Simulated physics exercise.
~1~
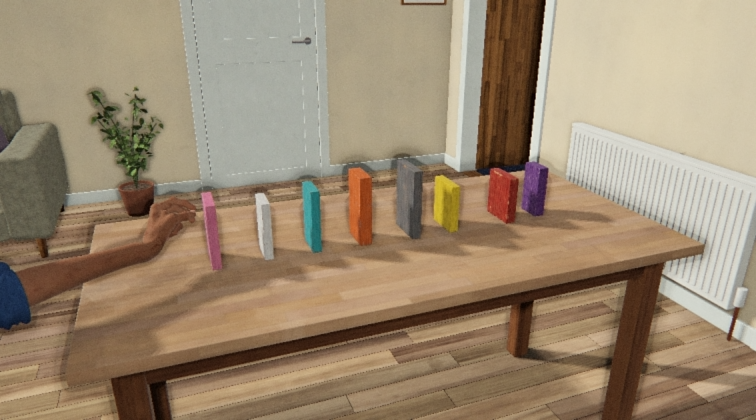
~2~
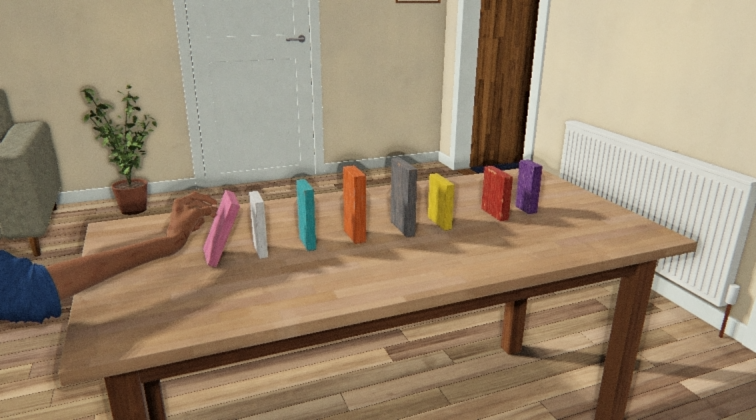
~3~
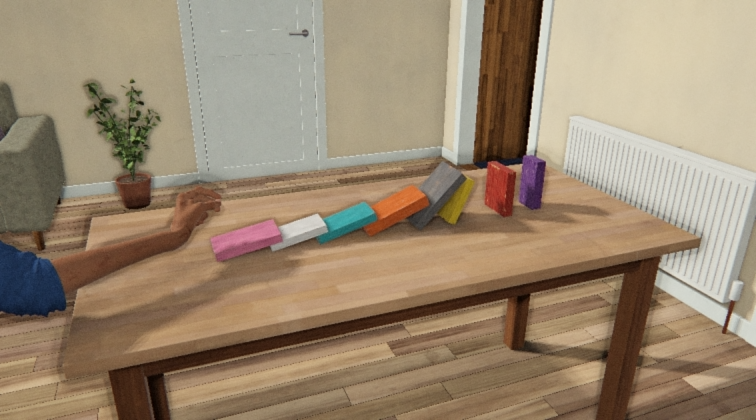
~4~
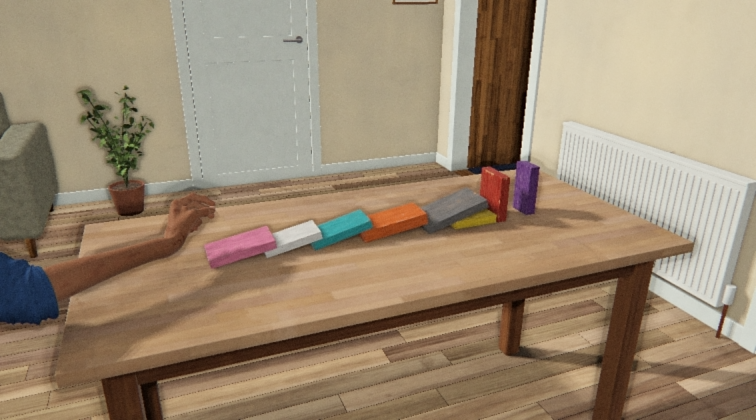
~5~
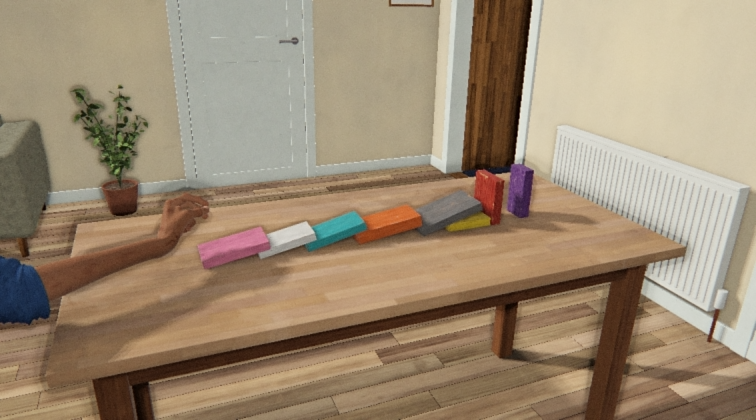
A pink board, tipped by a hand on a wooden table, fell to the right and toppled the white, turquoise, orange, grey and yellow blocks in turn, leaving them lying in an overlapping row while the red and purple blocks stayed standing.
